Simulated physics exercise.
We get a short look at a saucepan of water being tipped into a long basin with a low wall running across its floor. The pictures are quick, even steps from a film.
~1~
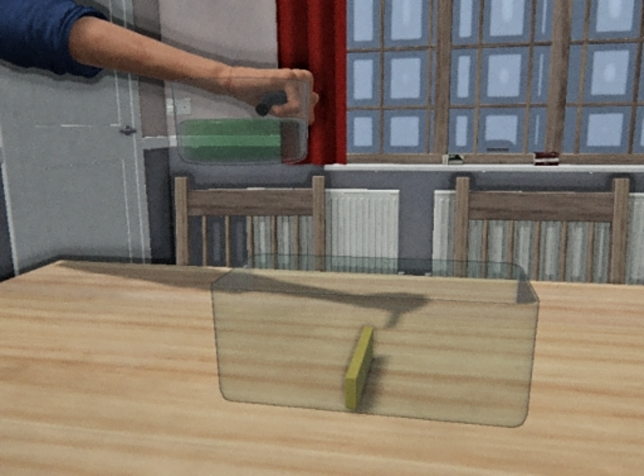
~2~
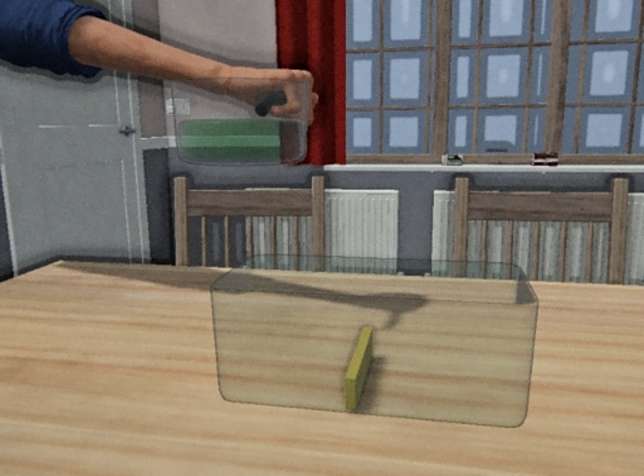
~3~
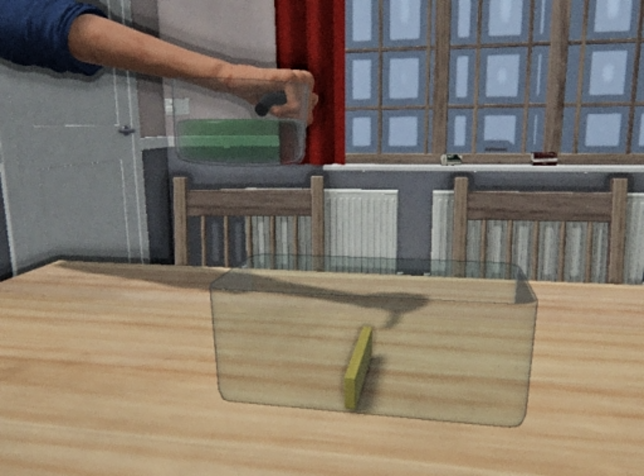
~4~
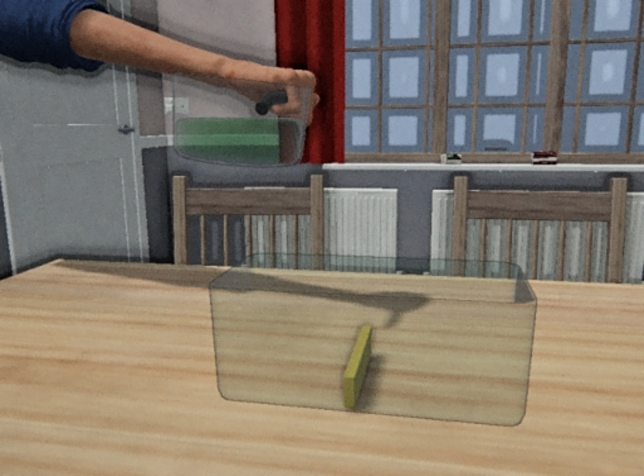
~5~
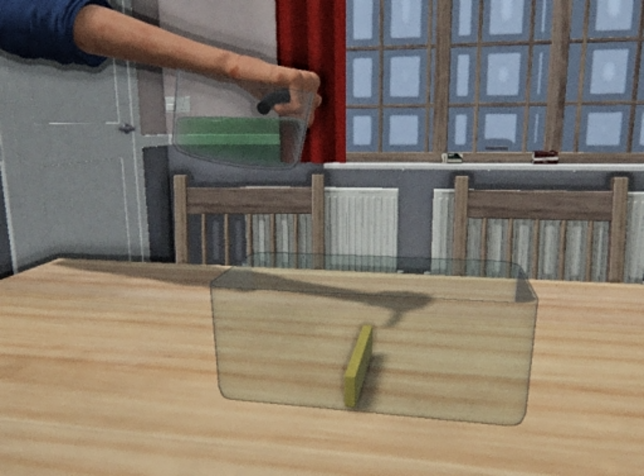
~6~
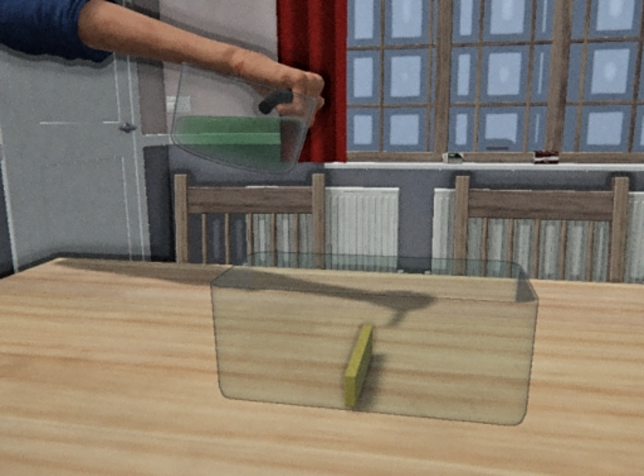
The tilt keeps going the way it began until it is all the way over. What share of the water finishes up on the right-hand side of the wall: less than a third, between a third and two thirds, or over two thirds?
The share right of the wall is left at a third to two thirds.
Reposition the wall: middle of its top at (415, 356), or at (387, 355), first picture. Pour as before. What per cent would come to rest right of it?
About 10 % and 20 %.
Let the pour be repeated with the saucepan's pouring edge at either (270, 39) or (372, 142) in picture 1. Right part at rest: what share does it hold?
It would come to near 20 per cent, and then near 95 per cent.
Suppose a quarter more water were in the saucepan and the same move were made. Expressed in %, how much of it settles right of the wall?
Close to 60 per cent.
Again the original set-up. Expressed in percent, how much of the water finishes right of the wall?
Roughly 50 %.
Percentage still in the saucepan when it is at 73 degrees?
I'd reckon near 65 percent is still held at that tilt.
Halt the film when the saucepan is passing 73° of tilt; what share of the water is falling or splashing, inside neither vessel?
That comes to near 30 percent.
A moment on, the tilt is 73° and 65 per cent is still to pour, 3 is left of the wall and 2 right of it.
Next, the tilt is 108° and 11 per cent is still to pour, 28 is left of the wall and 47 right of it.
Then the tilt is 115° and 0 per cent is still to pour, 50 is left of the wall and 49 right of it.
Later the tilt is 115° and 0 per cent is still to pour, 50 is left of the wall and 50 right of it.
Finally, 50 per cent lies left of the wall, 50 right of it and 1 outside.
